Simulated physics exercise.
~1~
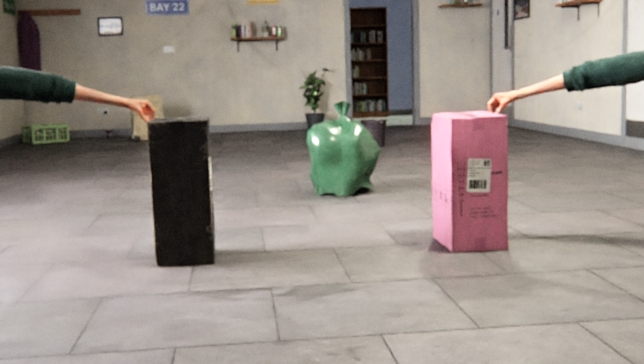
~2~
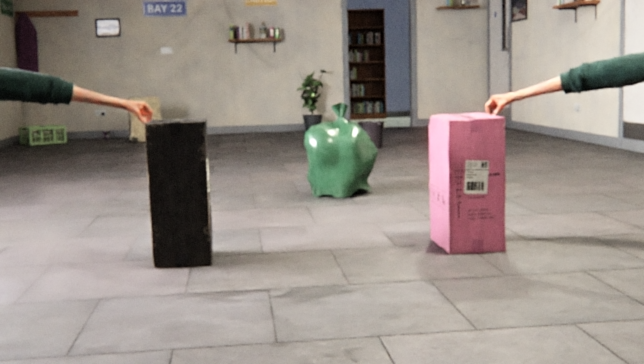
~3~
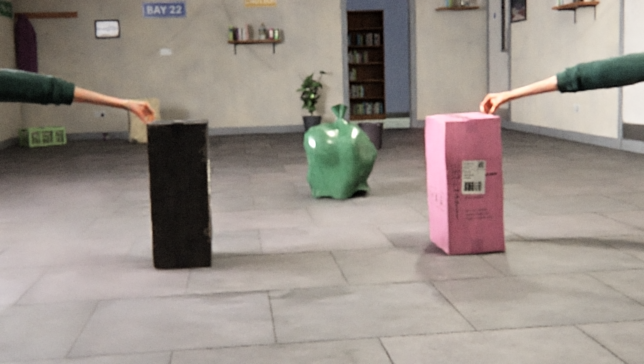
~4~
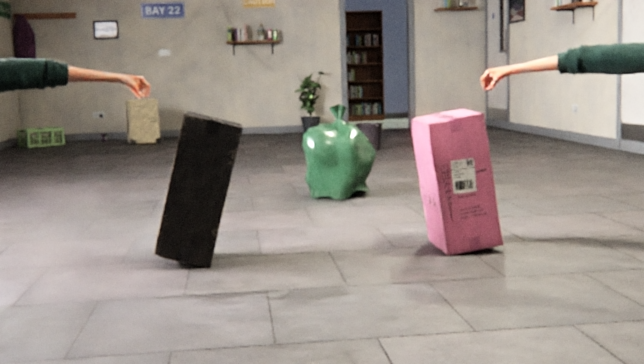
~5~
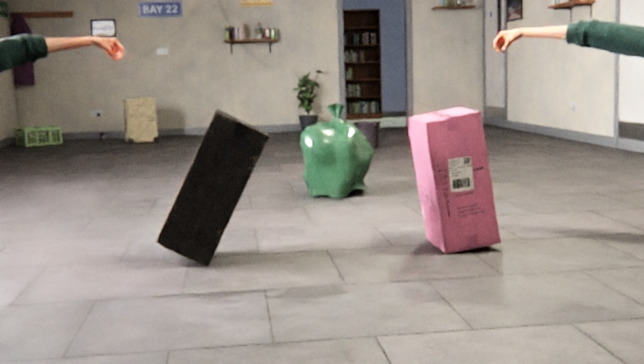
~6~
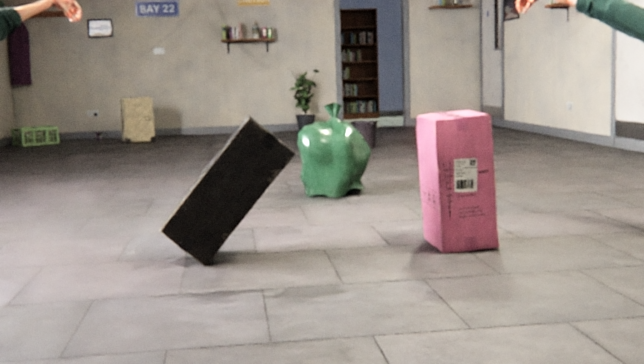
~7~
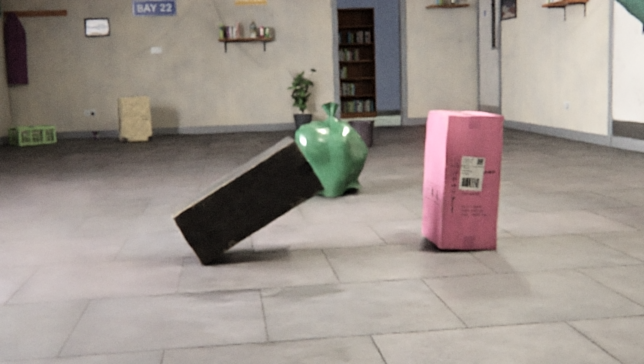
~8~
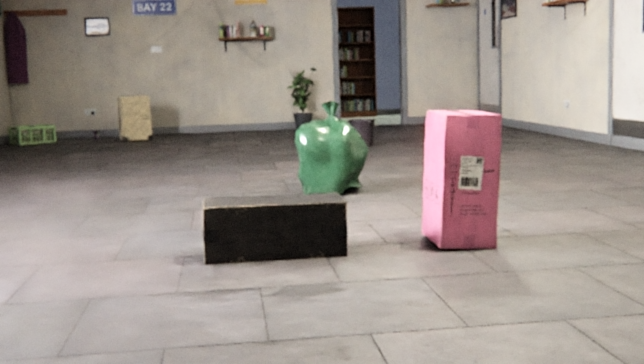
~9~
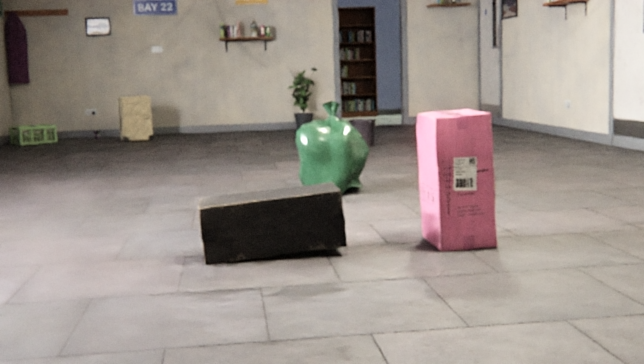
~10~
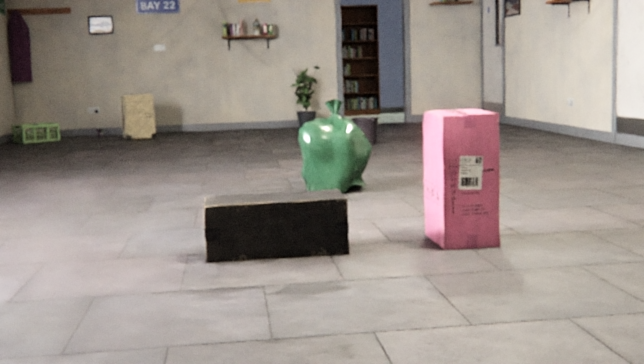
In the video, two hands push a black parcel and a pink parcel near their tops and then draw away; the black parcel tips over to the right and ends lying on its side, while the pink parcel leans slightly left, rocks back and stays standing.
